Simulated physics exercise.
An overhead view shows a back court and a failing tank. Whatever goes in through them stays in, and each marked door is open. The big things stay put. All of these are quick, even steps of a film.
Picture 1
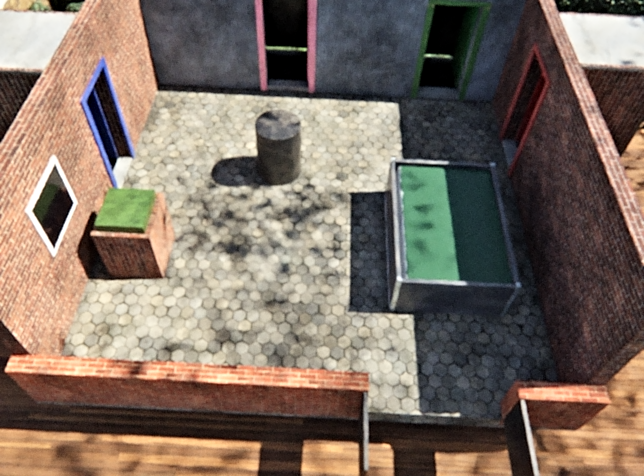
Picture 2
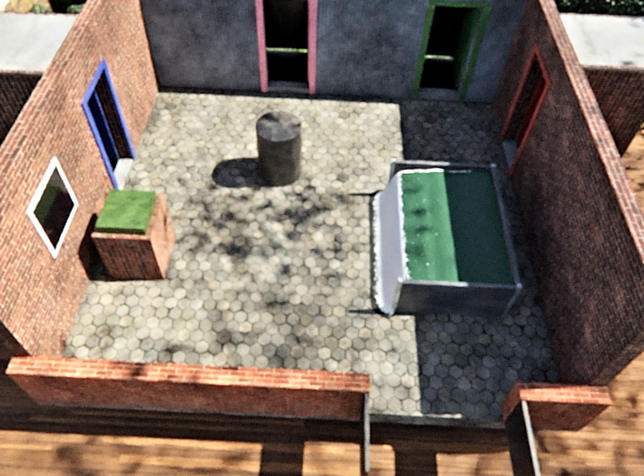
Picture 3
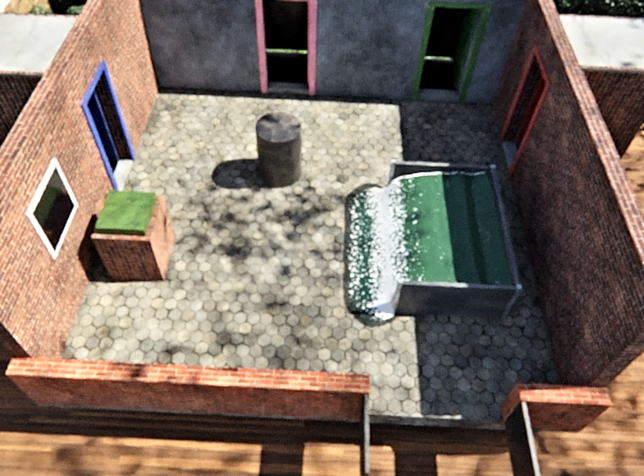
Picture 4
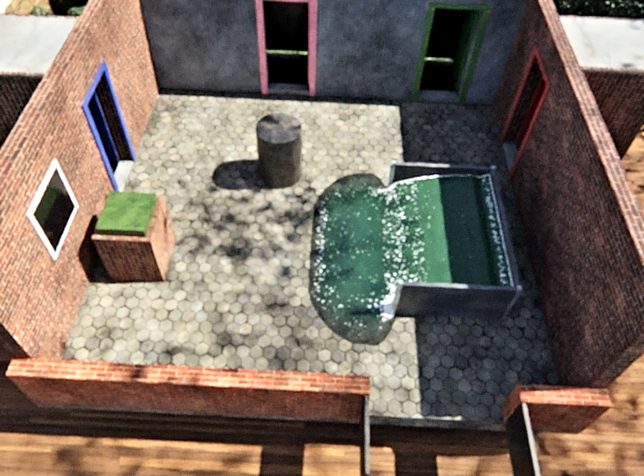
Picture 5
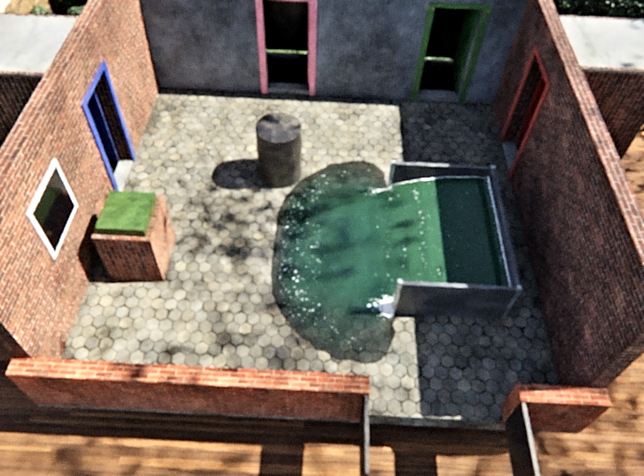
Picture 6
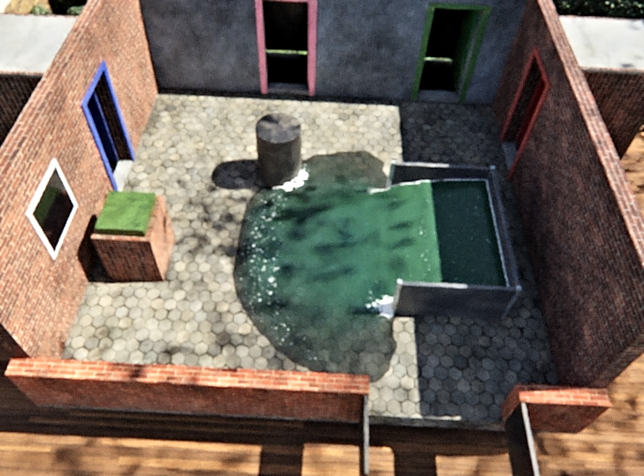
Walled brick courtyard seen from above, green water pouring from the left side of an open tank and spreading across paving around a dark cylinder's base.
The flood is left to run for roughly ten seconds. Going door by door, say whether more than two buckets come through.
Through the red door, two or fewer; through the green door, two or fewer; through the blue door, more than two; through the pink door, two or fewer.
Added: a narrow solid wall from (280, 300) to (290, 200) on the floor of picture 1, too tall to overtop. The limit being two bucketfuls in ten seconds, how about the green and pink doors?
Lab note: Green door doesn't reach it; pink door crosses the line.
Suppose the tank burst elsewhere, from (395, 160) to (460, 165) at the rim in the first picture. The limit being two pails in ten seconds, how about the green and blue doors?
The green door tops the limit, while the blue door tops the limit.
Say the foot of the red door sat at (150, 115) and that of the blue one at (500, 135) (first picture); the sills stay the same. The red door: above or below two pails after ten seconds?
Red: Exceeds it.
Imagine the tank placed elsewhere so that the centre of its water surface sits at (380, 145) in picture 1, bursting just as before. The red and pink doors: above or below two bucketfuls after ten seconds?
Red stays within it, pink exceeds it.
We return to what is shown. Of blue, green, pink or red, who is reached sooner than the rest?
The answer here is the one in blue.
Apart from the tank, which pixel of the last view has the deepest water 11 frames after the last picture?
Deepest point: Roughly (53, 381).
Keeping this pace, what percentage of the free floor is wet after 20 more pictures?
The answer is around 65 per cent.
A moment on, water covers 45 % of the floor; the red door not reached, the green door not reached, the blue door not reached, the pink door not reached.
Next, water covers 55 % of the floor; the red door not reached, the green door not reached, the blue door over two buckets in, the pink door wet at the sill, nothing in.
Then, water covers 65 % of the floor; the red door not reached, the green door not reached, the blue door far over two buckets in, the pink door under two buckets in.
Later, water covers 75 % of the floor; the red door not reached, the green door wet at the sill, nothing in, the blue door far over two buckets in, the pink door under two buckets in.
In the end, water covers 100 % of the floor; the red door wet at the sill, nothing in, the green door wet at the sill, nothing in, the blue door far over two buckets in, the pink door under two buckets in.
